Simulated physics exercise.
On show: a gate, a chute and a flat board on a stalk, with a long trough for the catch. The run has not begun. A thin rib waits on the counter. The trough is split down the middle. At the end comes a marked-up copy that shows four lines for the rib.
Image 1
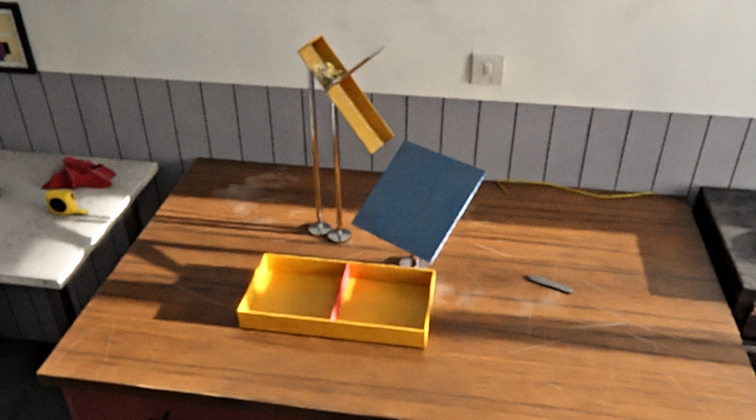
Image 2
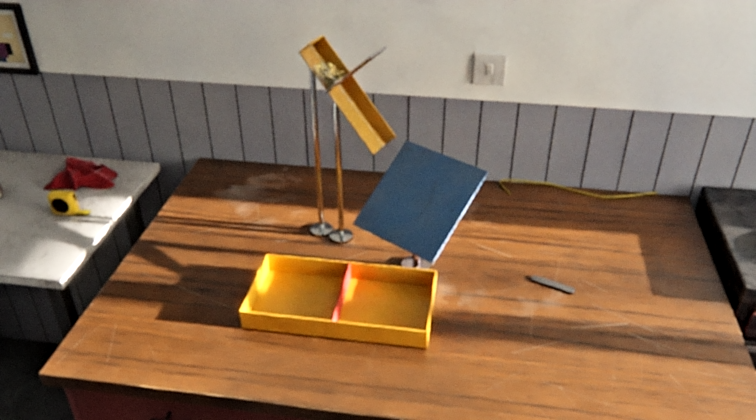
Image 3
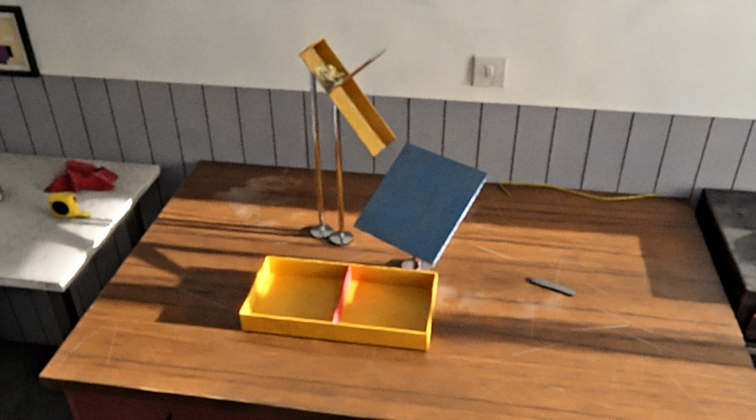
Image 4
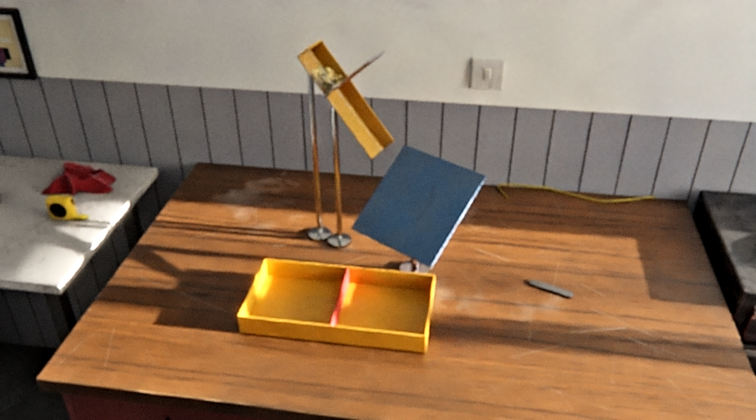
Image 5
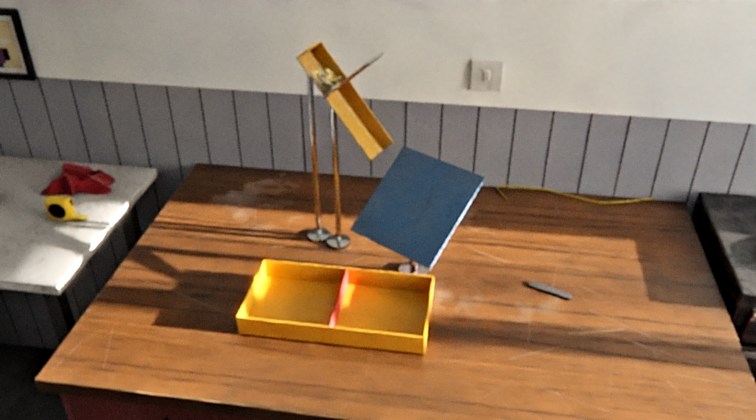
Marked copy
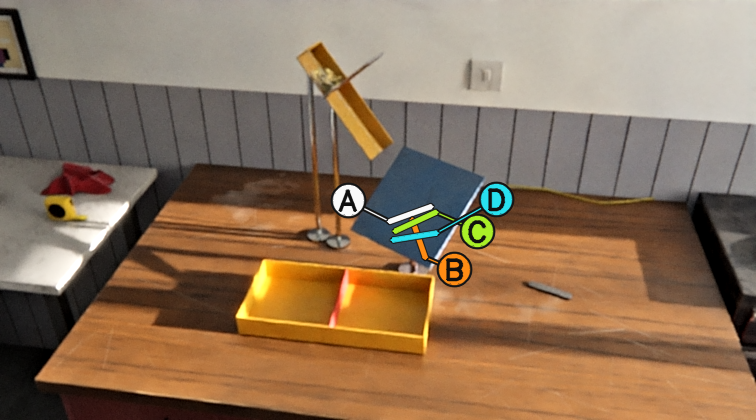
Yellow divided trough resting on a wooden table below a tilted blue board and a steep yellow chute, with nothing visibly moving.
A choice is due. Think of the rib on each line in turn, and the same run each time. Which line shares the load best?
Take A.
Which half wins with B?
Right.
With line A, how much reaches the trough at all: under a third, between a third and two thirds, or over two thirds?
Over two thirds.
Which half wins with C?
More lands on the right.
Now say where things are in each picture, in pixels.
The first picture shows load behind the gate at (331, 75), soya beans; lip of the chute at (378, 149), sloping steeply.
The second picture shows middle of the board at (419, 198), tilted fairly steeply; middle of its low edge at (391, 243); of its high edge at (446, 155).
The third picture shows front corners of the trough at (240, 313) and (428, 333); front end of its middle wall at (332, 323).
The fourth picture shows middle of the load at (331, 80); lip at (378, 154).
The fifth picture shows middle of the load at (330, 81); lip at (377, 155).
On the marked copy, line A from (430, 206) to (389, 221); line B from (412, 219) to (425, 257); line C from (435, 212) to (395, 231); line D from (436, 233) to (393, 240).
With A, of what is caught, about half in the left half, about half in the right.
With B, of what is caught, a small part in the left half, most in the right.
With C, of what is caught, a small part in the left half, most in the right.
With D, of what is caught, a small part in the left half, nearly all in the right.
